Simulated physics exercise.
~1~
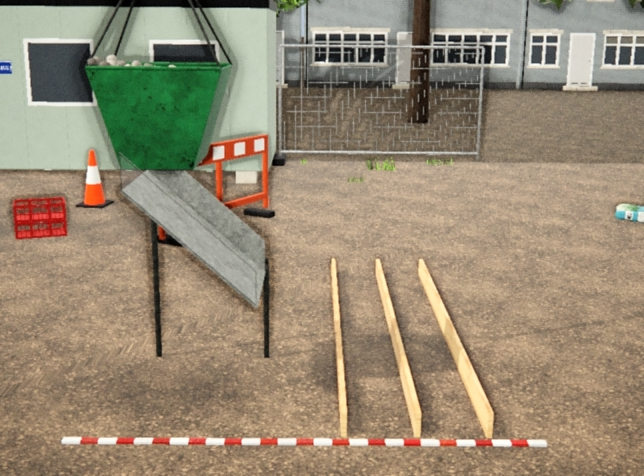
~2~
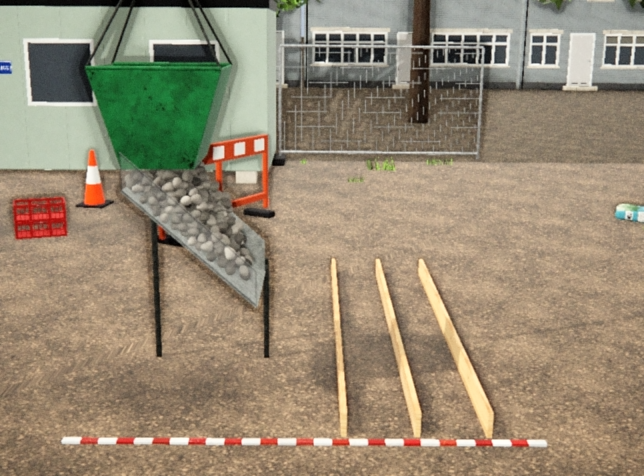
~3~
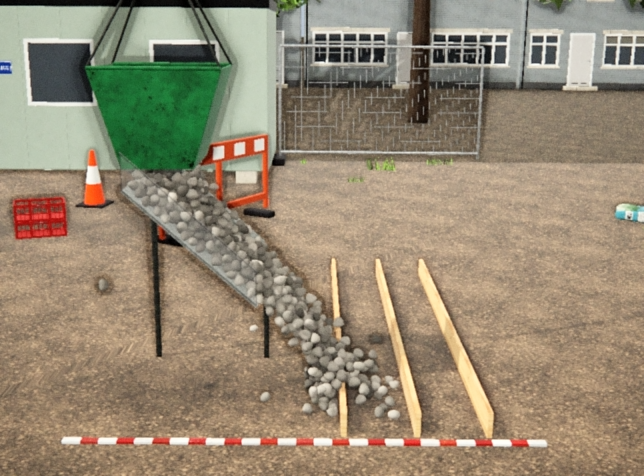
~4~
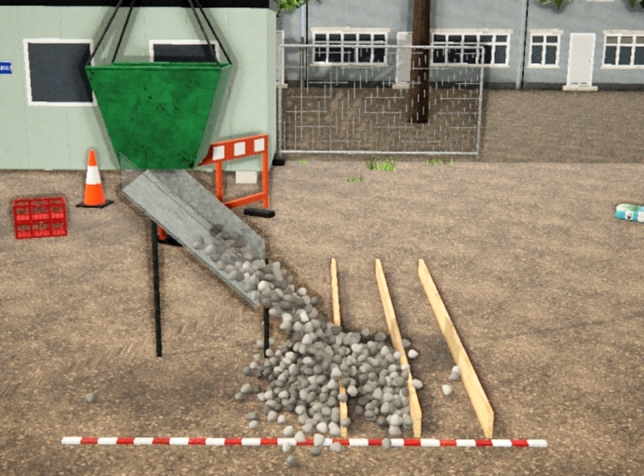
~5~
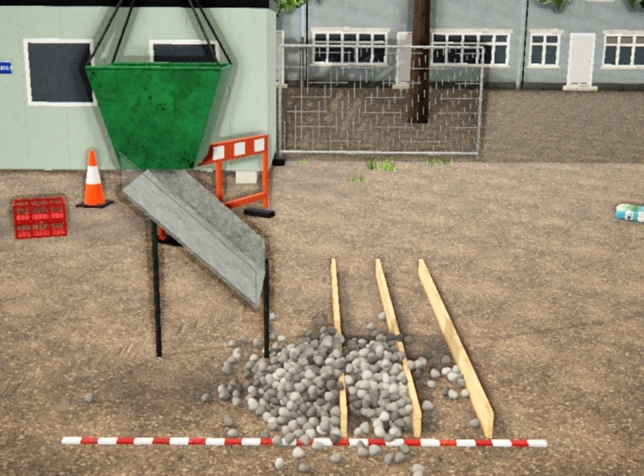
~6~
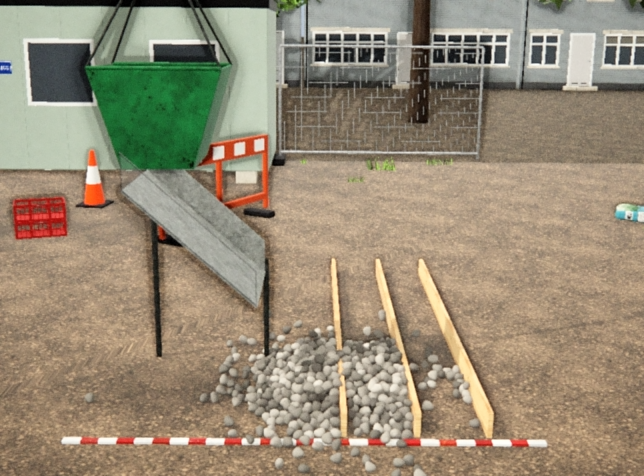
Round grey stones slide from a green hopper down a steel slope and heap around the planks.
